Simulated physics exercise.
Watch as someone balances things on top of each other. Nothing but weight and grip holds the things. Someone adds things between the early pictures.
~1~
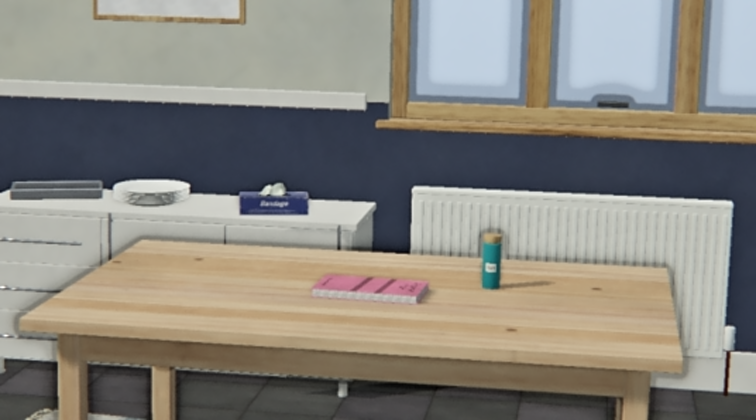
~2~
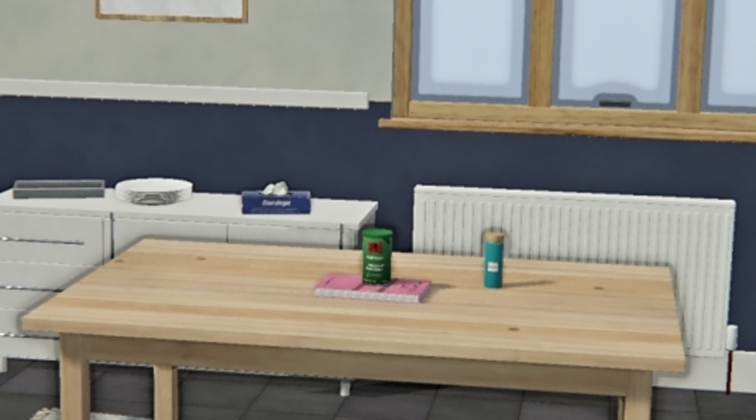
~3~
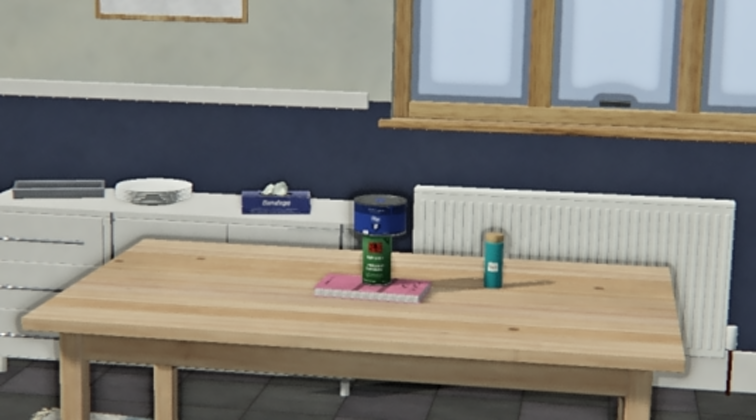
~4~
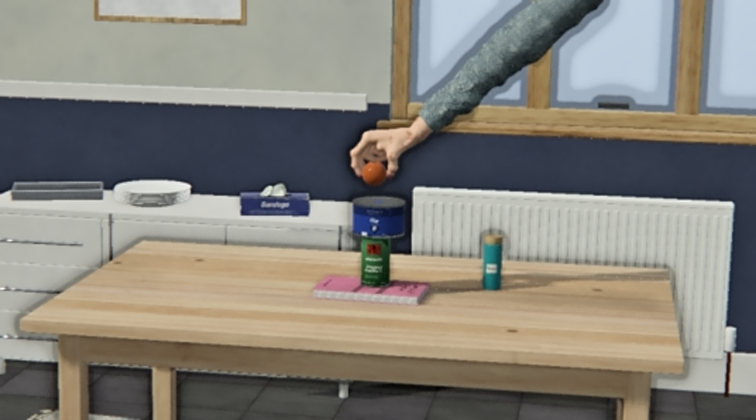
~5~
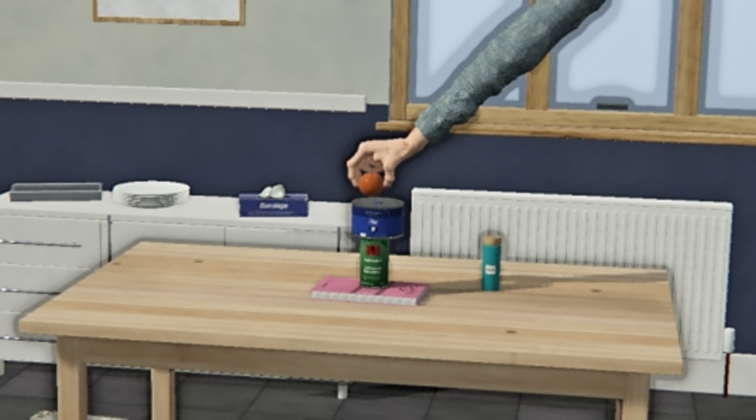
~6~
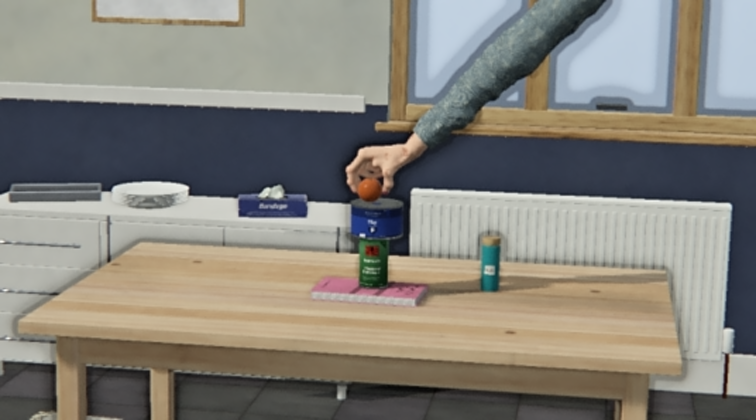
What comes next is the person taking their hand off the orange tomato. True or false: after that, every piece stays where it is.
True.
Then, 0.20 s on from there, no change.
Then, 0.60 s on from there, orange tomato resting near (370, 190).
In the end, all 5 unmoved. At the end, from the last picture's camera, orange tomato near (370, 190). The pile holds.
